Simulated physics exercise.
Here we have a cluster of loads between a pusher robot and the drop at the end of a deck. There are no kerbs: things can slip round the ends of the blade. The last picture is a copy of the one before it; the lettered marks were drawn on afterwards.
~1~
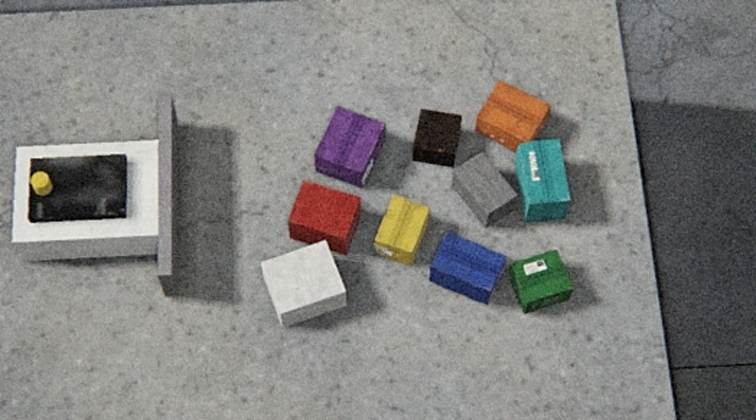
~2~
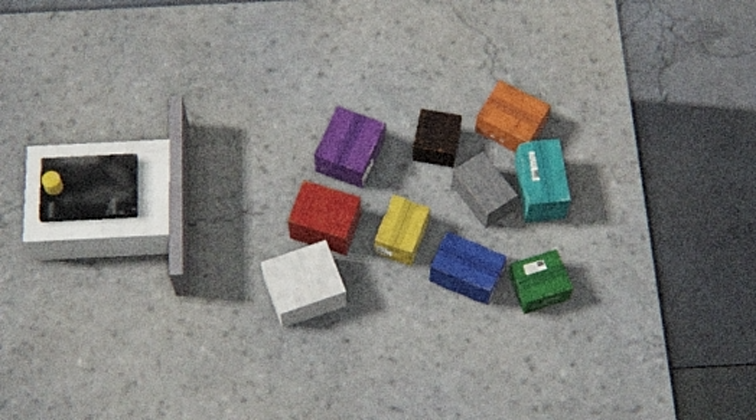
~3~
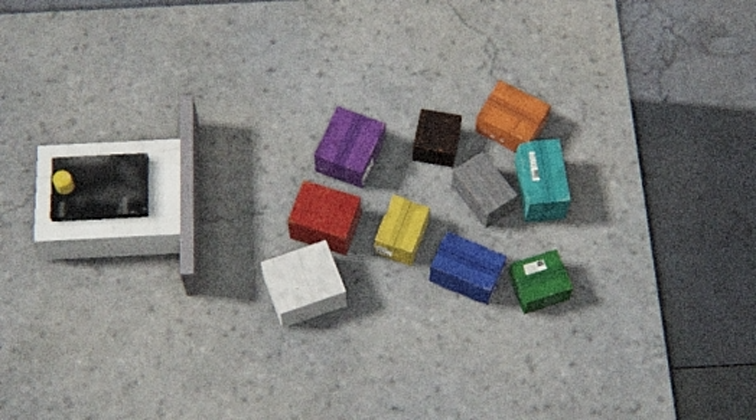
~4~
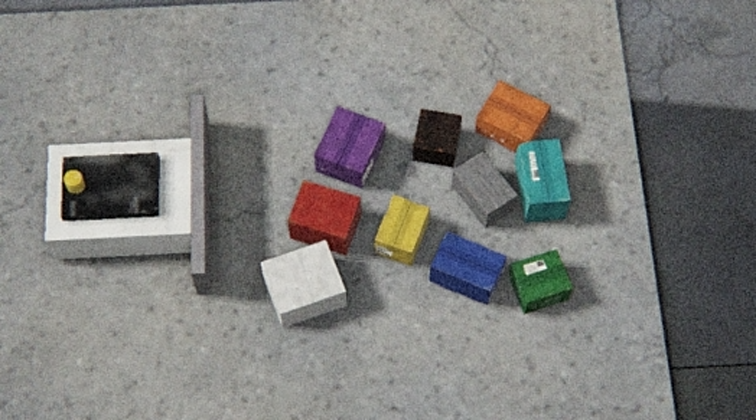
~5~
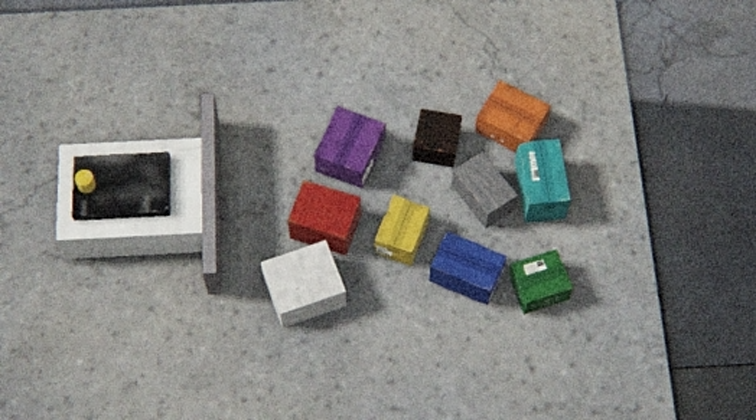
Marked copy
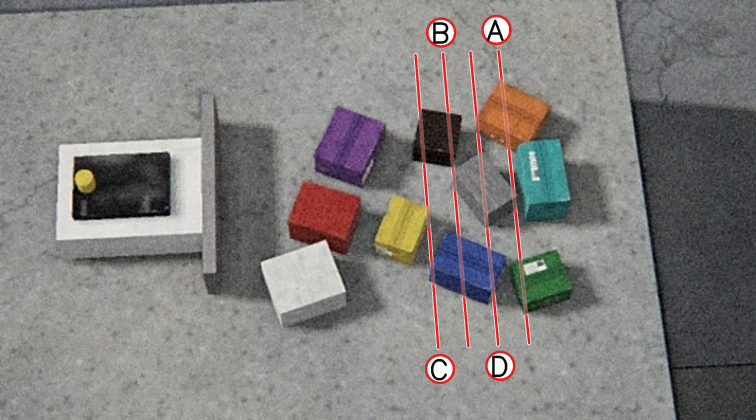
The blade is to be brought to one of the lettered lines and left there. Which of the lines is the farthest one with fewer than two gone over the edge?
Stop at A.
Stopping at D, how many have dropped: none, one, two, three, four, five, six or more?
By then, none.
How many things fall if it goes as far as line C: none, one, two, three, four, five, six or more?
The count is none.
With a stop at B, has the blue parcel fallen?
By then, no.
On the marked copy, A at (513, 190); B at (455, 193); C at (426, 195); D at (484, 192).
Following A. Soon after the start, robot (240, 179); white crate (363, 295); purple parcel (359, 146).
Later, robot (350, 174); orange box (558, 112); turquoise parcel (554, 180).
In the end, robot (433, 170); orange box (624, 93); turquoise parcel (633, 179); none fallen.
As for the rest, B is within the limit but short; C is within the limit but short; D is within the limit but short.
